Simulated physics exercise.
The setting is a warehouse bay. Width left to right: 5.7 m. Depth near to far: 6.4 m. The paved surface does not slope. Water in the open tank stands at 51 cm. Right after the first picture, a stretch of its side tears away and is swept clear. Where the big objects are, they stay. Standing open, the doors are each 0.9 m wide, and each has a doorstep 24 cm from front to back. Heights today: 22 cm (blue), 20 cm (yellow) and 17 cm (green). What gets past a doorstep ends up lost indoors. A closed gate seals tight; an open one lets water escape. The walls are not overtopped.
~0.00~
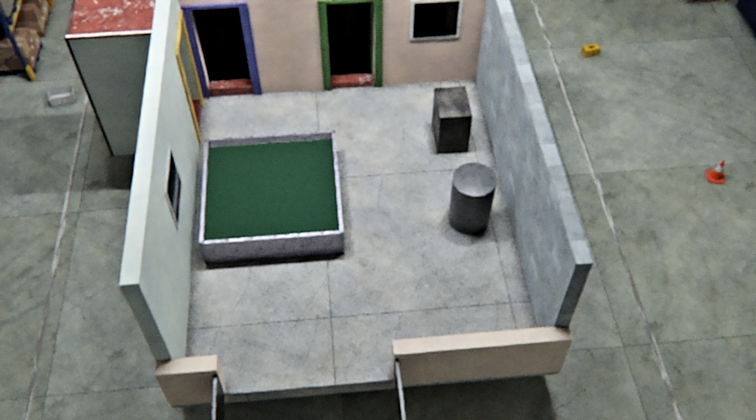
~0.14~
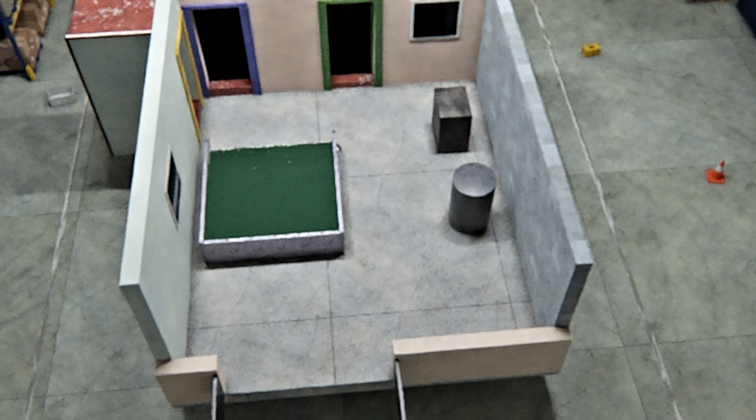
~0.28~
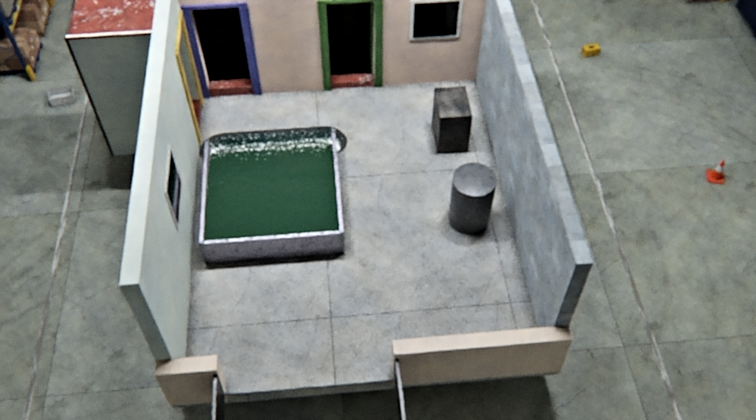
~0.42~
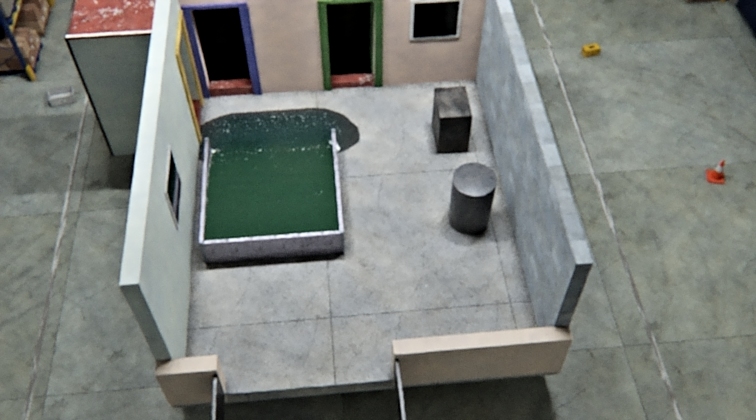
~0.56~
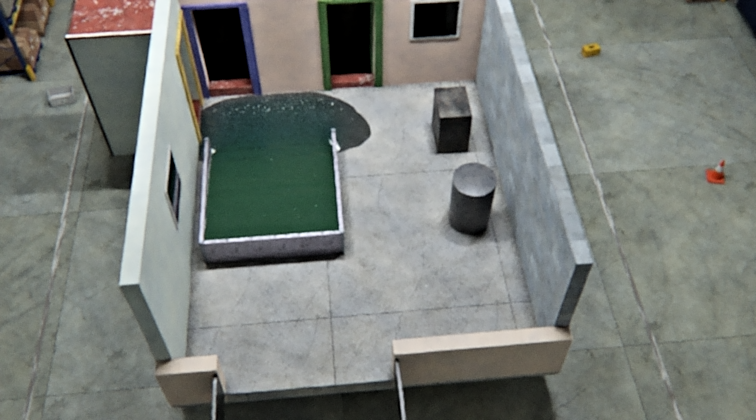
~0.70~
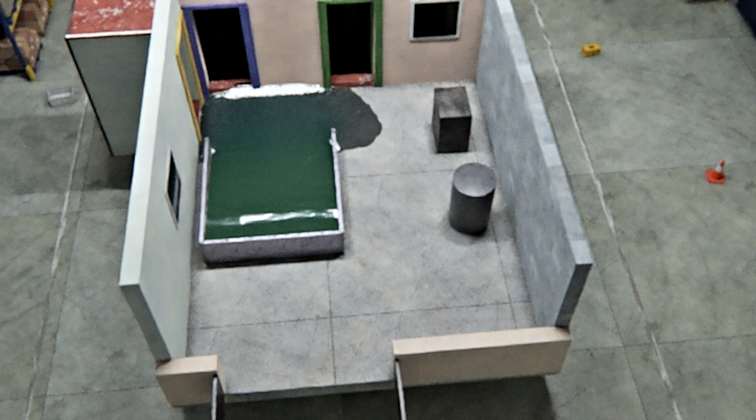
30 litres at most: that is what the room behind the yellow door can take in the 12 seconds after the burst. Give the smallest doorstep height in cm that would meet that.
The doorstep would need to be about 27 cm high.
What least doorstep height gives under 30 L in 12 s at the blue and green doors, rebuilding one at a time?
You'd want some 30 cm at blue and some 16 cm at green.
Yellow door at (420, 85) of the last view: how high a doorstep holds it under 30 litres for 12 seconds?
It needs roughly 14.0 cm.
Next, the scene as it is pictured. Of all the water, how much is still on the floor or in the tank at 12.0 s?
I'd put it at about 82 per cent.
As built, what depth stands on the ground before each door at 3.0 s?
Door depths (cm): Blue = 30, yellow = 30, green = 20.
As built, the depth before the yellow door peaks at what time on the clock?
At roughly 2.2 s.
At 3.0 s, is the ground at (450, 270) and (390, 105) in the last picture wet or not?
Bone dry, then submerged.
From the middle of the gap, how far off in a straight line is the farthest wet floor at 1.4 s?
About 3.2 metres out.
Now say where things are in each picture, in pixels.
Still water, 51 cm deep, in the open tank at (271, 186); the yellow door at (191, 85) is dry, in the first frame.
Water pours out on the far side and has run 0.2 m, to a hidden place; about 10 cm deep outside, 51 cm at the back, in the second frame.
The gap is on the far side, the front 0.6 m out at (219, 138); the back of the open tank holds 51 cm, in the third frame.
The gap is on the far side, the front 1.2 m out at (225, 118); the back of the open tank holds 51 cm, in the fourth frame.
The gap is on the far side, the front 1.7 m out at (238, 100); the back of the open tank holds 51 cm, in the fifth frame.
Water pours out on the far side and has run 1.8 m, to (239, 86); about 8 cm deep outside, 50 cm at the back; water is at the yellow door at (191, 85), in the sixth frame.
After 1.4 s water covers 20 % of the floor, deepest (38 cm) near (264, 102); 21 cm at the yellow door, 0 litres in over its 20 cm doorstep.
After 3.0 s water covers 35 % of the floor, deepest (31 cm) near (479, 113); 30 cm at the yellow door, 64 litres in over its 20 cm doorstep.
After 12.0 s water covers 95 % of the floor, deepest (10 cm) near (446, 84); 8 cm at the yellow door, 89 litres in over its 20 cm doorstep.
At the yellow door as built, the water arrived by 0.6 s and peaked near 34 cm at 2.2 s.
With a doorstep of 22 cm, 68 litres would have come in within the 12 s; with 30 cm, 13 litres. So under 30 litres takes about 27 cm.
